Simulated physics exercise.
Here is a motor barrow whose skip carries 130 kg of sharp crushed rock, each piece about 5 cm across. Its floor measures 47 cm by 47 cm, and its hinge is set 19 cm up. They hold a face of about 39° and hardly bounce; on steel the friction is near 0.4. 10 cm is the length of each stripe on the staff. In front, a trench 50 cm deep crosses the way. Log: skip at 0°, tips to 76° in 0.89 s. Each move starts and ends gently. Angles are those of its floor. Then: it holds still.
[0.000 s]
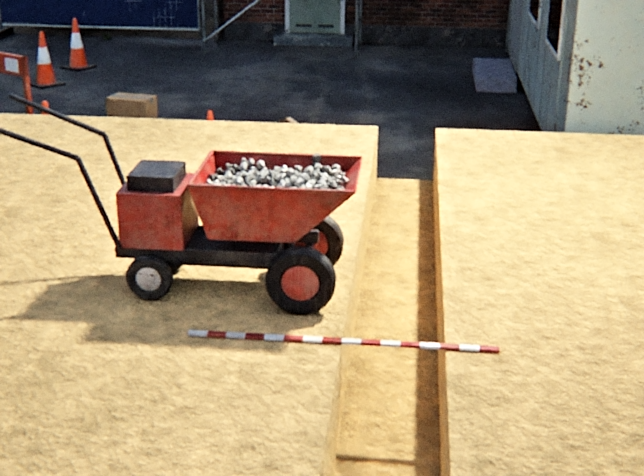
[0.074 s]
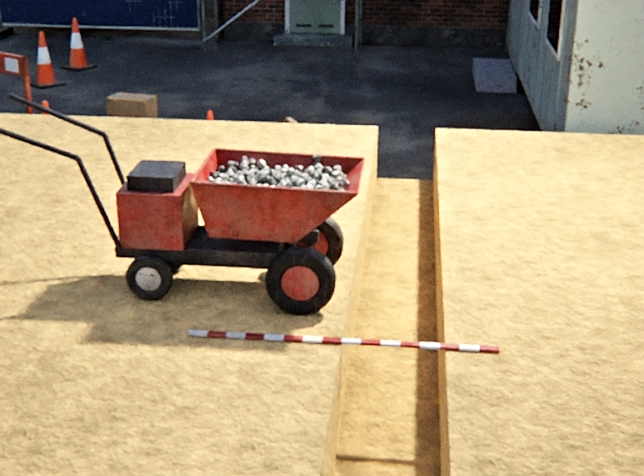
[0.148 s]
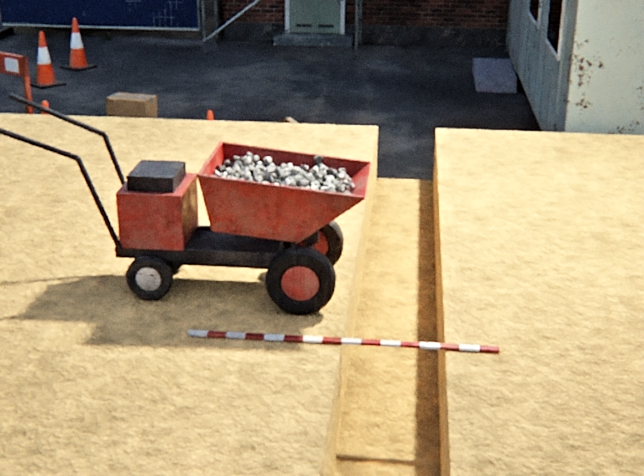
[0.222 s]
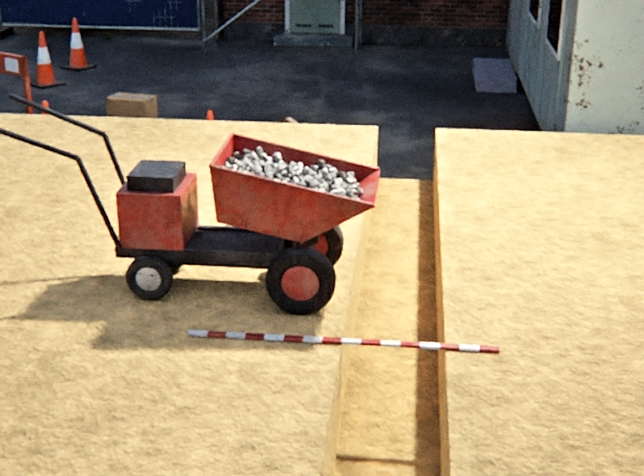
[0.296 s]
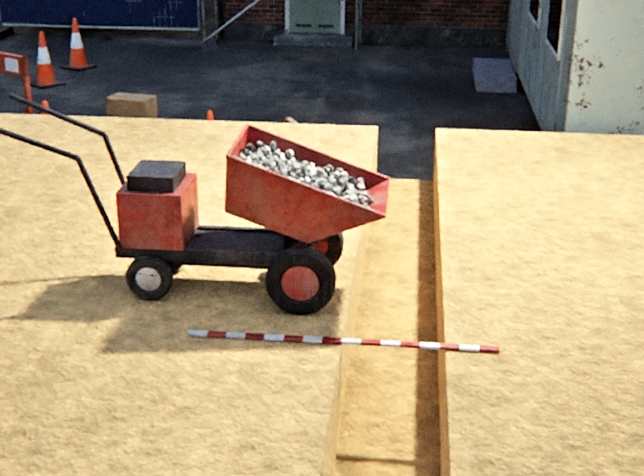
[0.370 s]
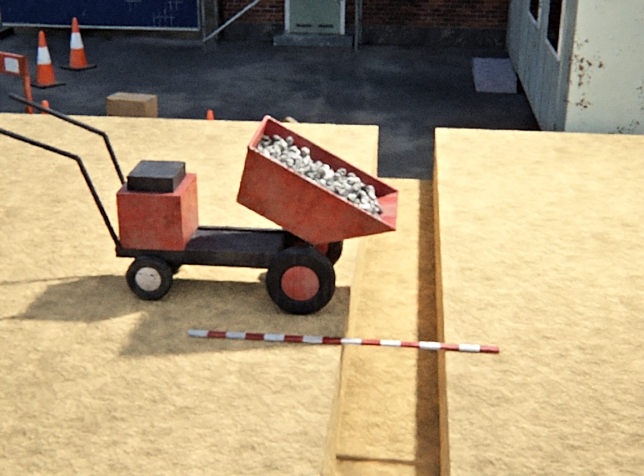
The red skip of a small motor barrow, loaded with grey crushed rock, sits level beside a trench cut across sandy ground. It begins to tilt gently, its back end rising and its right lip dipping, then leans steeply over the trench edge while the barrow's wheels stay still.
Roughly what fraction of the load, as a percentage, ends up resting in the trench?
Roughly 78 per cent of the load.
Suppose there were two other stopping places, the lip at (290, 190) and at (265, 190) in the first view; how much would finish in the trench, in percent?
100 %, then 55 %.
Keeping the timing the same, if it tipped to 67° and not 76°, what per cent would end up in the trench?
Roughly 75%.
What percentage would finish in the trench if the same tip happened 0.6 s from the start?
It would be near 65 percent.
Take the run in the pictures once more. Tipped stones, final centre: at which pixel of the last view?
Their middle lands near (421, 361).
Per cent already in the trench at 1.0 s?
Around 30 per cent of it.
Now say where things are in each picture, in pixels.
In the first picture, the skip is at 0°, its lip at (355, 192); the top of the load is at (314, 171).
In the second picture, the skip is at 1°, its lip at (358, 194); the top of the load is at (296, 168); the stones move at 0.3 m/s on average.
In the third picture, lip at (365, 198), floor tilted 6°, highest stones at (256, 165); the stones move at 0.6 m/s on average.
In the fourth picture, lip at (374, 206), floor tilted 12°, highest stones at (246, 159); the stones move at 0.8 m/s on average.
In the fifth picture, lip at (385, 217), floor tilted 20°, highest stones at (254, 151); the stones move at 0.9 m/s on average.
In the sixth picture, the skip is at 29°, its lip at (396, 230); the top of the load is at (265, 146); the stones move at 1.0 m/s on average.
After 0.7 s the floor is at 64°; 100 % in the skip; the foremost stones are at (416, 269).
After 1.0 s the floor is at 76°; 59 % in the skip, 31 % in the trench, 10 % past the trench; the foremost stones are at (486, 305).
After 1.3 s the floor is at 76°; 14 % in the skip, 64 % in the trench, 22 % past the trench; the foremost stones are at (560, 292).
After 3.3 s the floor is at 76°; 0 % in the skip, 78 % in the trench, 22 % past the trench; the foremost stones are at (586, 301).
